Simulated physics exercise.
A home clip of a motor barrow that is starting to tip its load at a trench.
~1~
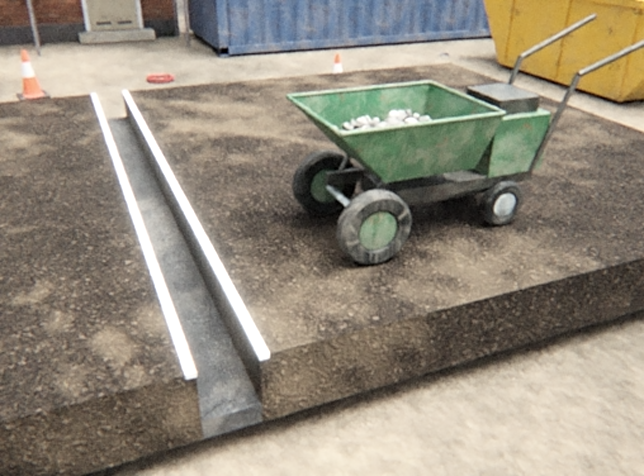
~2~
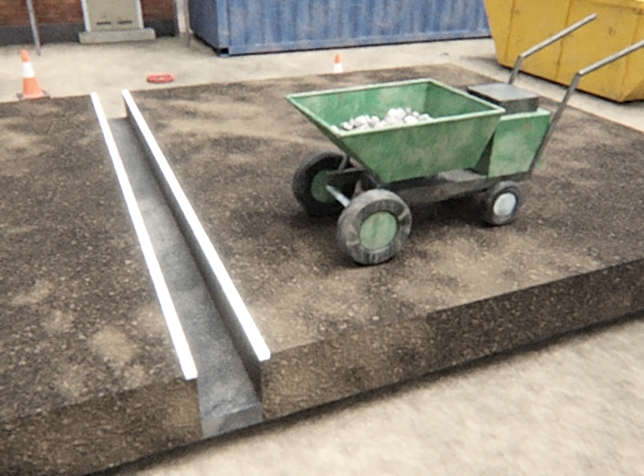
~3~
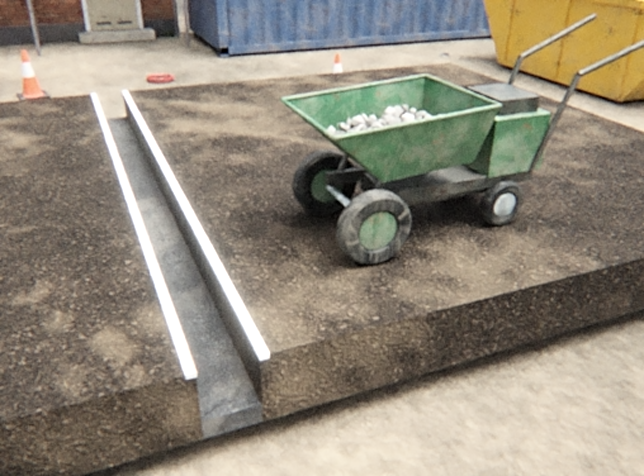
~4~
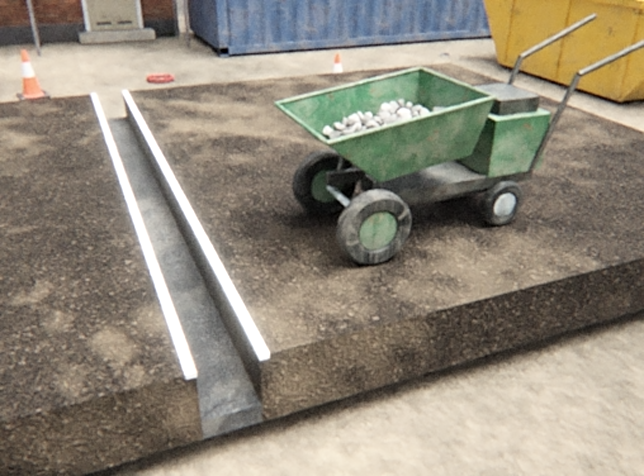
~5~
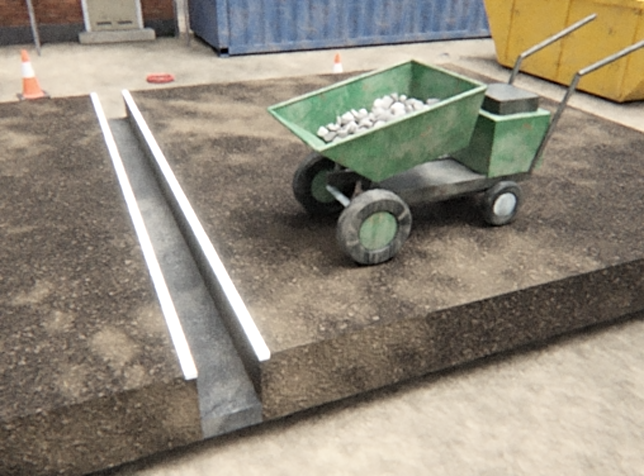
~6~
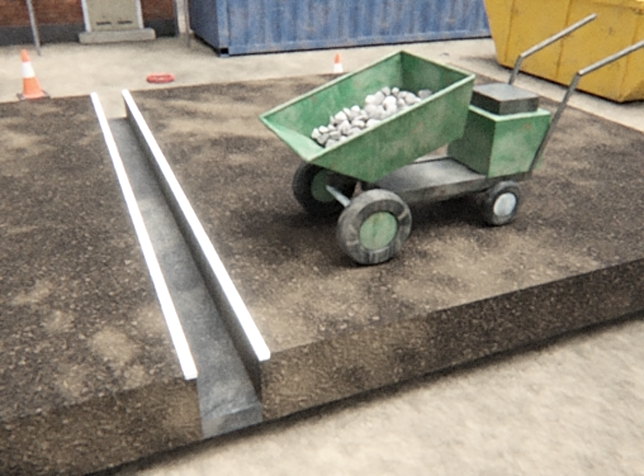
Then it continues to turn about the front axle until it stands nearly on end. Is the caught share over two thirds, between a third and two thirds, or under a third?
It is between a third and two thirds.
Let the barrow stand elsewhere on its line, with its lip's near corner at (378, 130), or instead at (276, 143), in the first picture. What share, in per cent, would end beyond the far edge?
Try 1: 0 %. Try 2: 20 %.
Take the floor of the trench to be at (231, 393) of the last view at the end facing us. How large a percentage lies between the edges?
It comes out near 50 percent.
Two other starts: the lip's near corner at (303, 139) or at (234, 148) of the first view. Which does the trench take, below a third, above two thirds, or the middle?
Above two thirds; under a third.
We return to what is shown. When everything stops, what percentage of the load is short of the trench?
Estimate: Some 25 percent.
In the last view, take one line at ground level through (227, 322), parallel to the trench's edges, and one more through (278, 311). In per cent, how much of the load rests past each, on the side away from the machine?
First roughly 40 percent, then 70 percent.
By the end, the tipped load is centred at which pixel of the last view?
Roughly pixel (201, 297).
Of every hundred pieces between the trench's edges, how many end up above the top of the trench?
Estimate: Close to 0 in a hundred.
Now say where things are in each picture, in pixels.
In the first picture, lip of the skip at (341, 134), level; top of the load at (398, 128), broken stones; first edge of the trench at (245, 318); far edge at (177, 333), the trench under half as wide as the skip, and about as deep as wide.
In the second picture, lip of the skip at (339, 135), level; top of the load at (408, 130).
In the third picture, lip of the skip at (334, 138), tipped barely; top of the load at (412, 125).
In the fourth picture, lip of the skip at (327, 143), tipped a little; top of the load at (407, 121).
In the fifth picture, lip of the skip at (318, 151), tipped a little; top of the load at (418, 118).
In the sixth picture, lip of the skip at (307, 160), tipped clearly; top of the load at (419, 105); first edge of the trench at (245, 318); far edge at (177, 333).
Soon after the last picture, skip tipped steeply; all in the skip.
A little later, skip tipped right over; about half in the skip; about a third short of the trench; a small part in or heaped over the trench.
Later still, skip tipped right over; about a quarter in the skip; about a quarter short of the trench; about half in or heaped over the trench; a stray few beyond it.
At rest, skip tipped right over; about a quarter in the skip; about a quarter short of the trench; about half in or heaped over the trench; a stray few beyond it.
